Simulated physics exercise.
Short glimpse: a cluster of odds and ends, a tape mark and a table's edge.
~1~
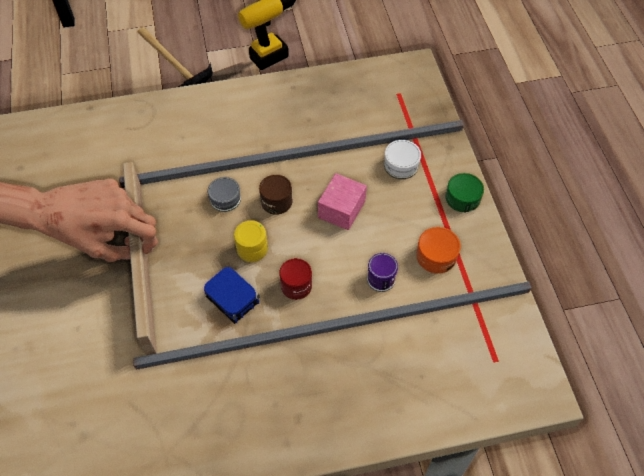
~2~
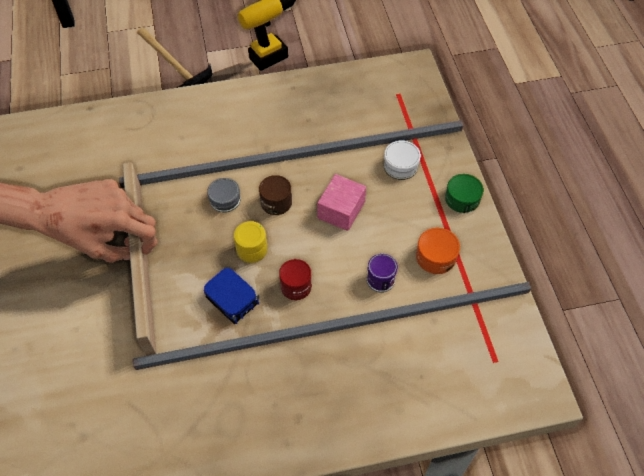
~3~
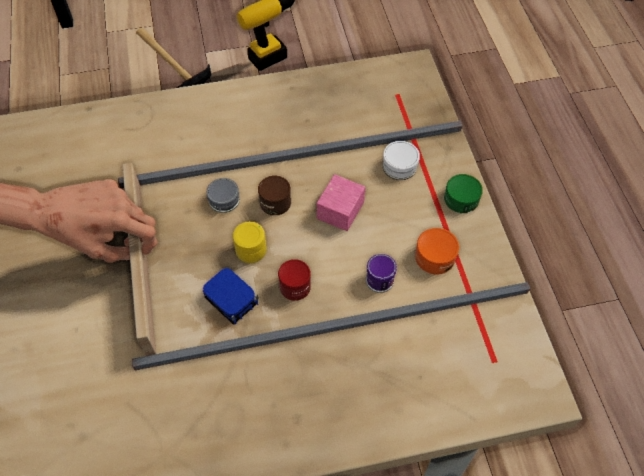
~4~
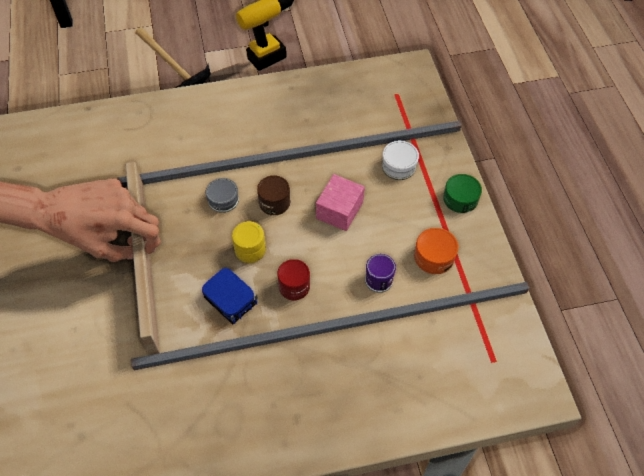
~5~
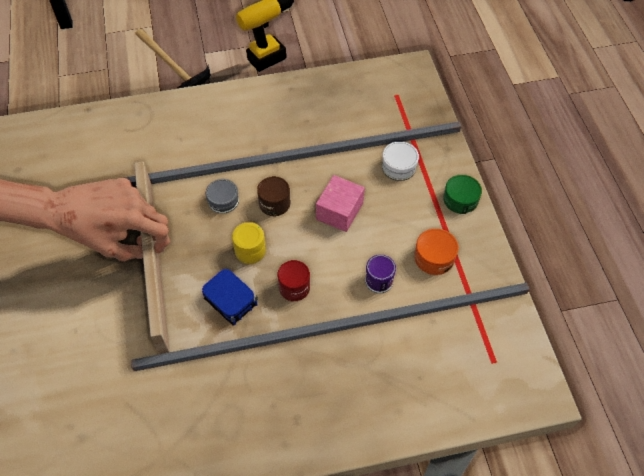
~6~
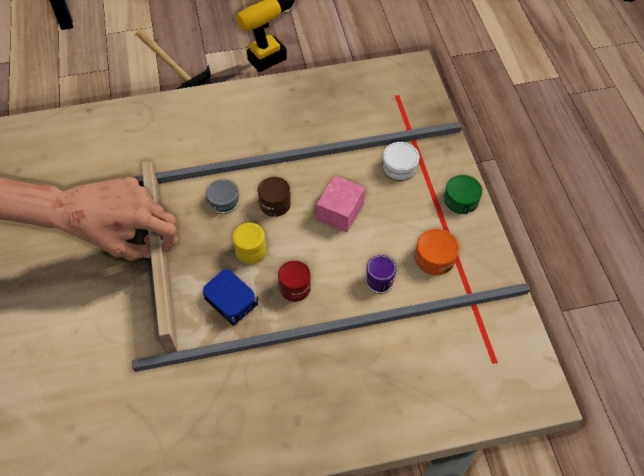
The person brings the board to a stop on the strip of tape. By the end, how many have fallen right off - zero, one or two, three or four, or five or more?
Basically the losses over the end count one or two in this one.
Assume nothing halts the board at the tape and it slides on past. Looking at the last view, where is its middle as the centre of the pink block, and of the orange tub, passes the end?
Middle: Roughly (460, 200); roughly (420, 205).
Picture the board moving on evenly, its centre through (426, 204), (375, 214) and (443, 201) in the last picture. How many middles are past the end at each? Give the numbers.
Per position: 1 / 0 / 2.
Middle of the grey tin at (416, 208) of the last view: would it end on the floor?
Result for the grey tin: It holds firm.
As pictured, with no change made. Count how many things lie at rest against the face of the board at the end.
Contact count: 4.
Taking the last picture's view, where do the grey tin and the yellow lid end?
(432, 145) and (458, 209).
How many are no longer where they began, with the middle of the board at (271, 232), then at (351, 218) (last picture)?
It comes to 5 for the first spot, 8 for the other.
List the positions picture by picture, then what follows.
The first picture shows green tub (465, 193); orange tub (438, 251); white tin (402, 160); board (139, 254); tape (442, 212).
The second picture shows orange tub (438, 251); purple pot (382, 273).
The third picture shows white tin (401, 161); blue case (230, 296).
The fourth picture shows green tub (462, 194); yellow lid (249, 242).
The fifth picture shows orange tub (436, 252); pink block (340, 203).
The sixth picture shows green tub (463, 195); orange tub (437, 252); white tin (400, 162); board (159, 253); tape (440, 213).
Early on, none off yet; green tub at rest near (463, 195); orange tub at rest near (437, 252); white tin at rest near (400, 162).
A while later, none off yet; green tub at rest near (463, 195); orange tub travelled a little near (452, 247); white tin at rest near (400, 162).
Finally, the number that fall off is one or two; lost, orange tub and green tub.
